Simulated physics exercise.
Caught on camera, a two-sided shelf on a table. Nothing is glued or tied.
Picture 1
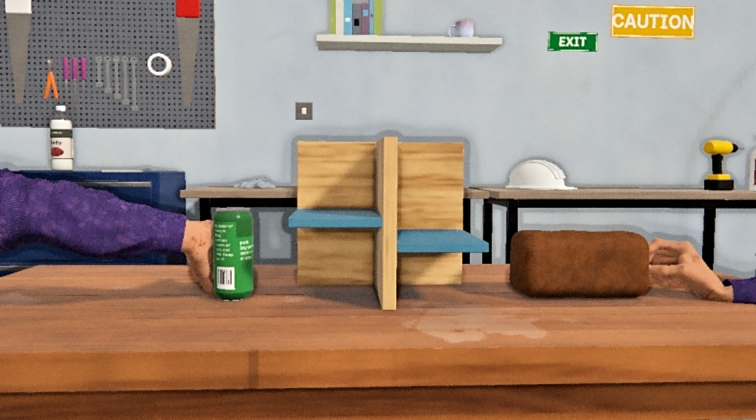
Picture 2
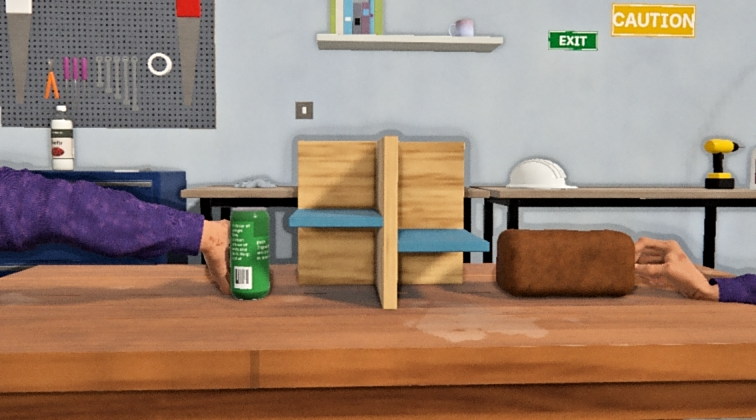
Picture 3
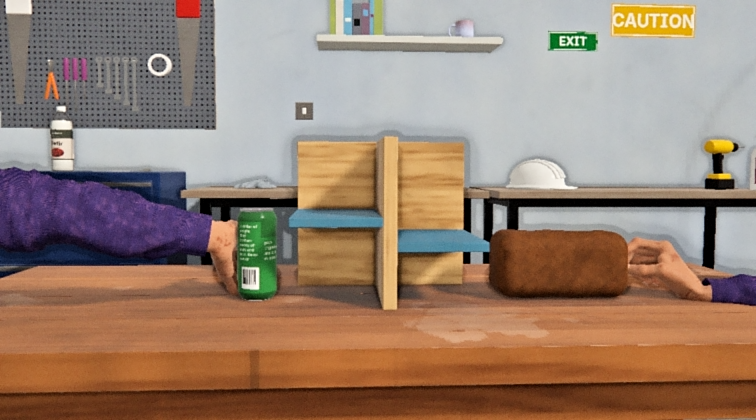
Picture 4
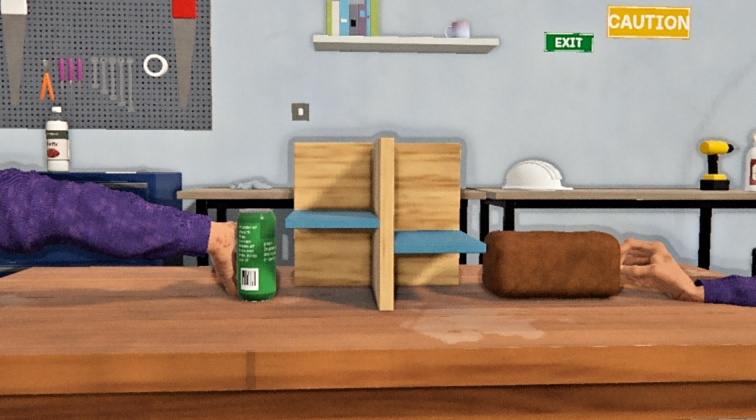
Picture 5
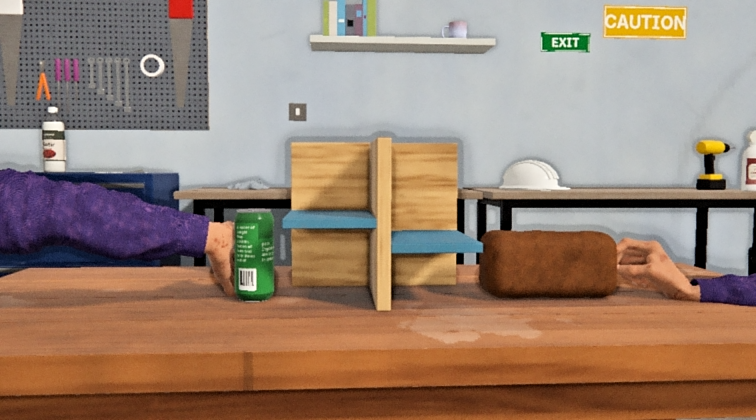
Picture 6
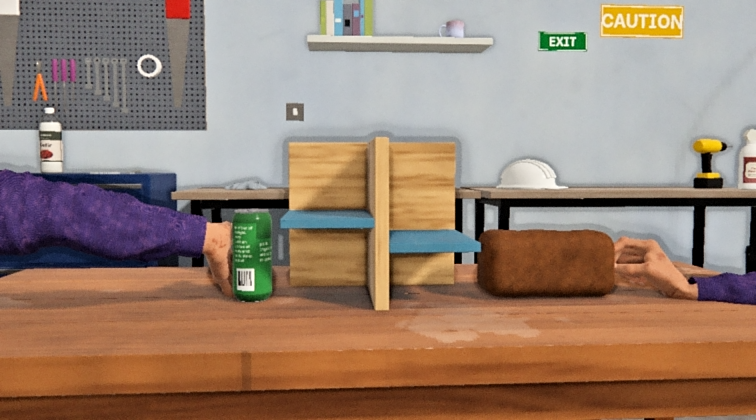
The clip opens on a wooden two-sided shelf with blue ledges on a workshop table, a hand at a green can on the left and another at a brown loaf on the right. The hands slide both items a little inward toward the shelf, then the movement slows to almost nothing.
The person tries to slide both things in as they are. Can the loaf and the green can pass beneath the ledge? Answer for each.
The loaf stops at the shelf, the green can stops at the shelf.
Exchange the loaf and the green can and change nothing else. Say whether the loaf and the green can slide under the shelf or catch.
The loaf gets in and the green can is stopped.
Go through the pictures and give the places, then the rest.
The first picture shows hands sliding the things forward; loaf (577, 264); green can (233, 254); shelf (385, 219).
The second picture shows hands sliding the things forward; green can (250, 253); shelf (385, 218).
The third picture shows hands sliding the things forward; loaf (556, 263); shelf (385, 218).
The fourth picture shows hands sliding the things forward; green can (257, 255); shelf (381, 219).
The fifth picture shows hands sliding the things forward; loaf (546, 264); shelf (379, 219).
The sixth picture shows hands sliding the things forward; loaf (544, 263); green can (252, 255); shelf (377, 219).
Then, 0.20 s after the last picture, loaf sliding up to the opening near (538, 263); green can sliding up to the opening near (259, 255).
Then, 0.26 s after the last picture, loaf sliding up to the opening near (531, 263); green can sliding up to the opening near (266, 255).
At rest, the loaf catches on the edge, near (532, 263); the green can catches on the edge, near (266, 255).
